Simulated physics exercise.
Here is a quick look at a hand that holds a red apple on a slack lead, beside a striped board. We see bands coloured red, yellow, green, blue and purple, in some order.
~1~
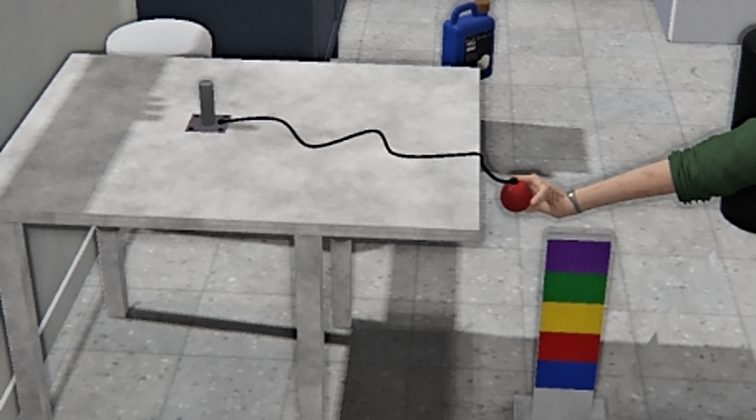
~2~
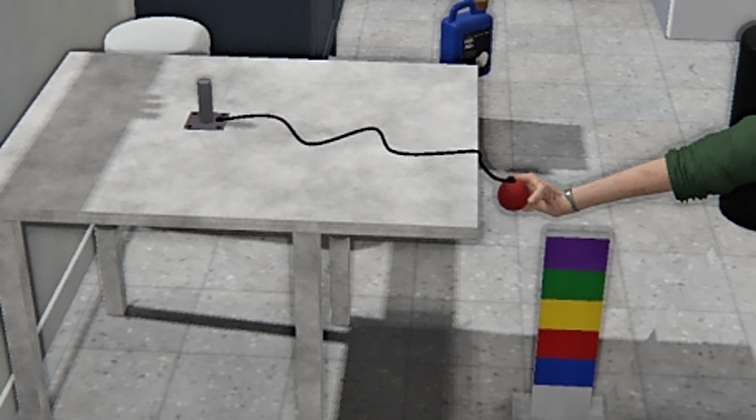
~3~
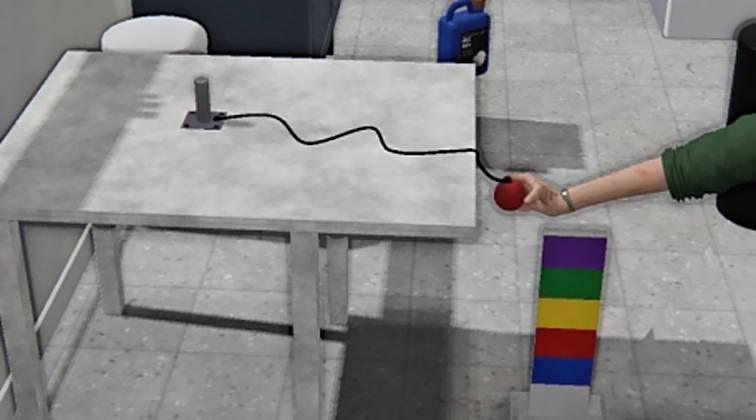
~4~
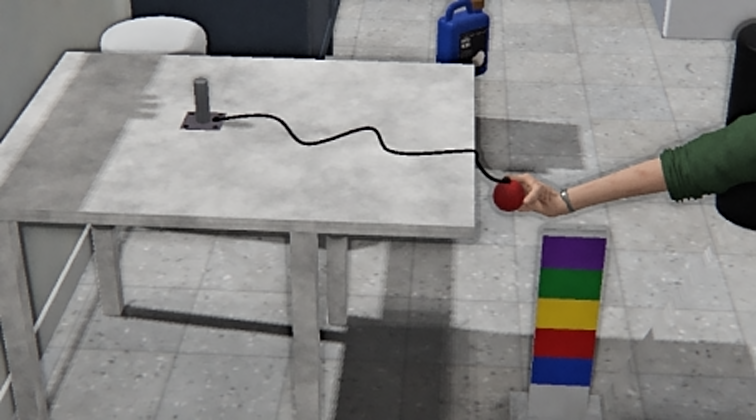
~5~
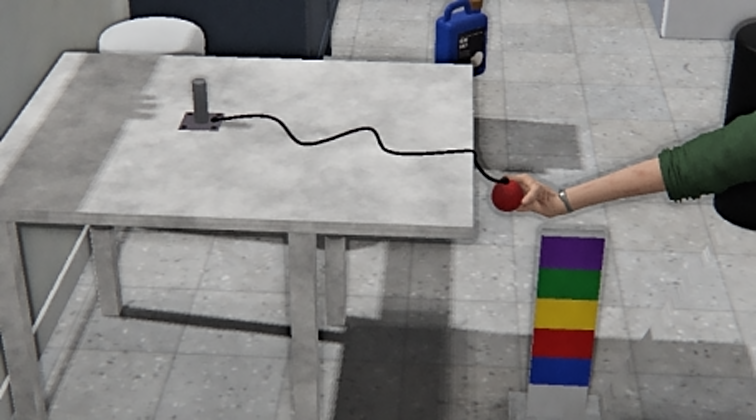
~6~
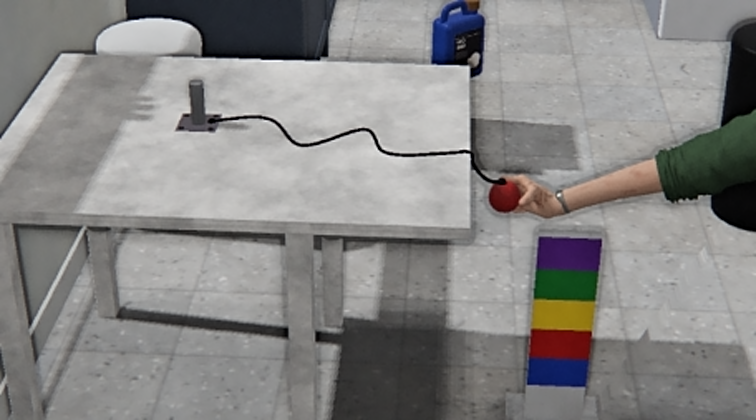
The clip opens on a hand holding a round red object just off the right edge of a grey table, with a slack dark lead running from it to a short post, beside a striped board. The whole view drifts very slightly left, while the hand, object and lead barely change.
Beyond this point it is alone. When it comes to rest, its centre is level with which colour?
The green one.
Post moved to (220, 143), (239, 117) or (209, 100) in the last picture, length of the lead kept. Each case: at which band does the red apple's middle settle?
Result 1: Yellow. Result 2: Yellow. Result 3: Green.
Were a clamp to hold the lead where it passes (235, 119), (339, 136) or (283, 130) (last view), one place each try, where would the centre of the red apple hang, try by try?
The three spots are (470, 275), (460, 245) and (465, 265), in that order.
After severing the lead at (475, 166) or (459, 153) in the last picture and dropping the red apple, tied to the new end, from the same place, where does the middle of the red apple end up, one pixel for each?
Try by try, around (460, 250) and (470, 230).
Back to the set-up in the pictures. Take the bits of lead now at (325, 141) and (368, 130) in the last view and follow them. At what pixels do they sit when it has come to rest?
They end up at (362, 138) and (413, 143).
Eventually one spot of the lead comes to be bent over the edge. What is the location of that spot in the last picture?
Spot: Approx. (390, 154).
Soon after, apple near (435, 272); level with green.
After that, apple near (463, 279); level with green.
In the end, apple near (472, 279); level with green. The green one.
